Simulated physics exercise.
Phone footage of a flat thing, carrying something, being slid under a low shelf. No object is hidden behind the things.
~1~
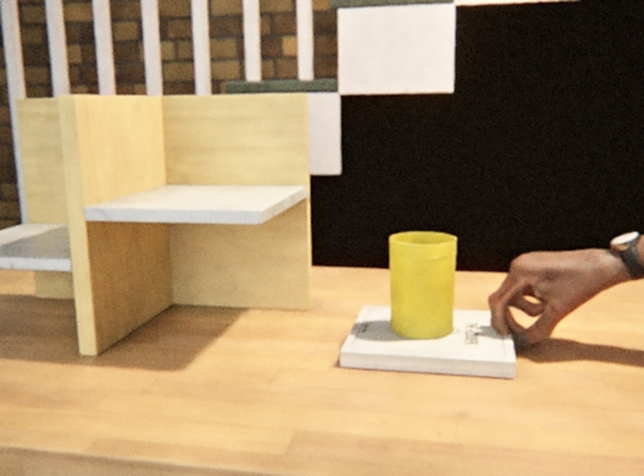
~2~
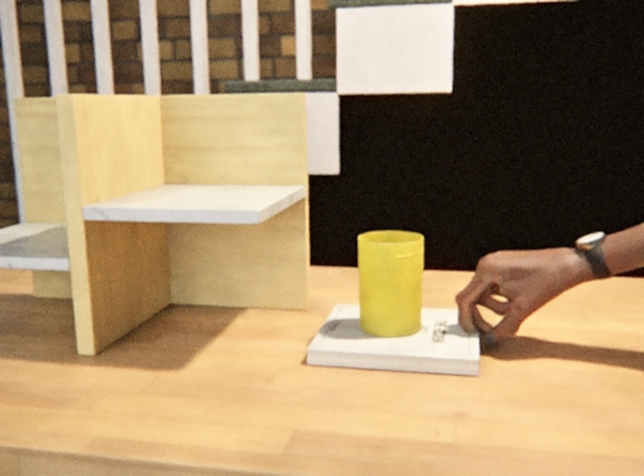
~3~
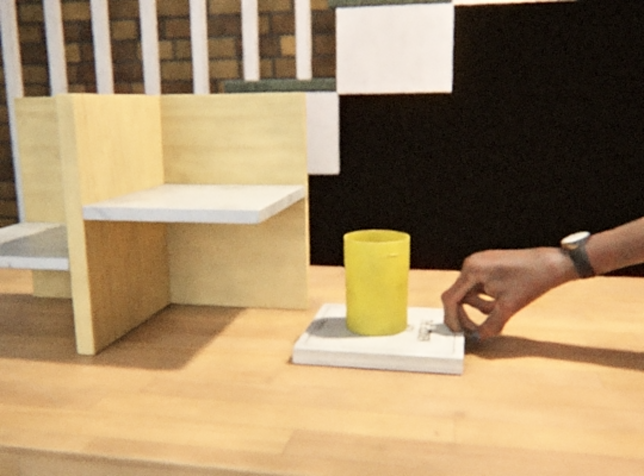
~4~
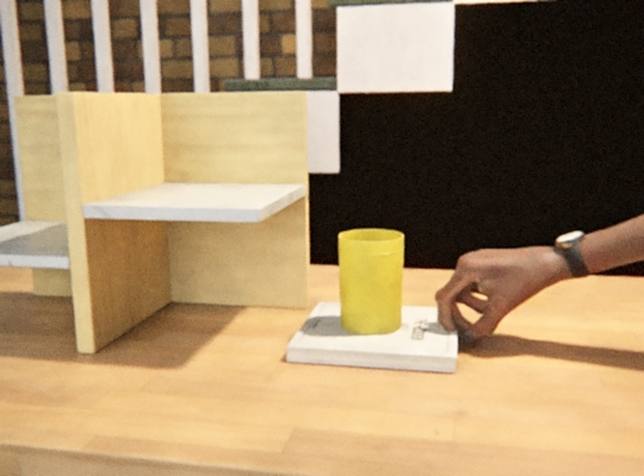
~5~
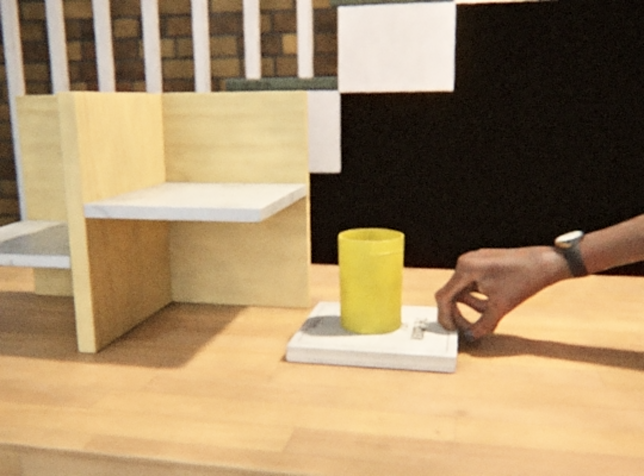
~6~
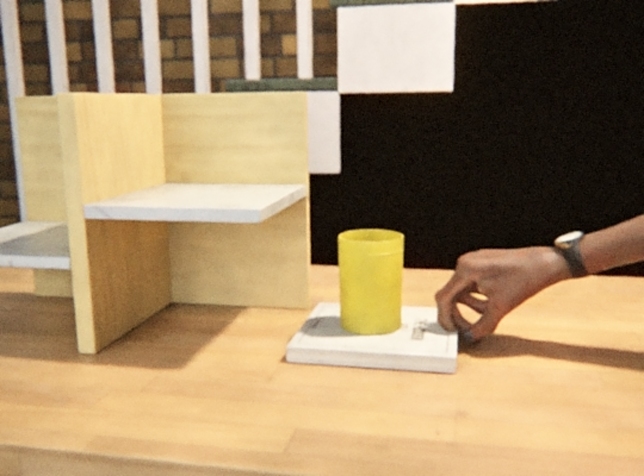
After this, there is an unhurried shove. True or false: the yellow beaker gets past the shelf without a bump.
True.
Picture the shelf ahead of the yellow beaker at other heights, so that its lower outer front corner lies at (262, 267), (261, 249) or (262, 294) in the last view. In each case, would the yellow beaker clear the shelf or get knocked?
Lab note - outcomes in order: Contact / no contact / contact.
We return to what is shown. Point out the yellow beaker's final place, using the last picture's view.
It ends up around (211, 275).
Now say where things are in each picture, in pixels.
In the first picture, hand sliding it forward; yellow beaker (422, 284); shelf (126, 214).
In the second picture, hand sliding it forward; yellow beaker (391, 283); white book (399, 336).
In the third picture, hand sliding it forward; yellow beaker (377, 282); shelf (124, 214).
In the fourth picture, hand sliding it forward; yellow beaker (371, 281); white book (379, 334).
In the fifth picture, hand sliding it forward; yellow beaker (371, 280); shelf (125, 212).
In the sixth picture, hand sliding it forward; yellow beaker (371, 281); white book (379, 334).
Then, 0.84 s past the last view, yellow beaker riding along near (322, 280).
Then, 1.60 s past the last view, yellow beaker riding along near (261, 277).
Finally, the yellow beaker clears the shelf, near (211, 275).
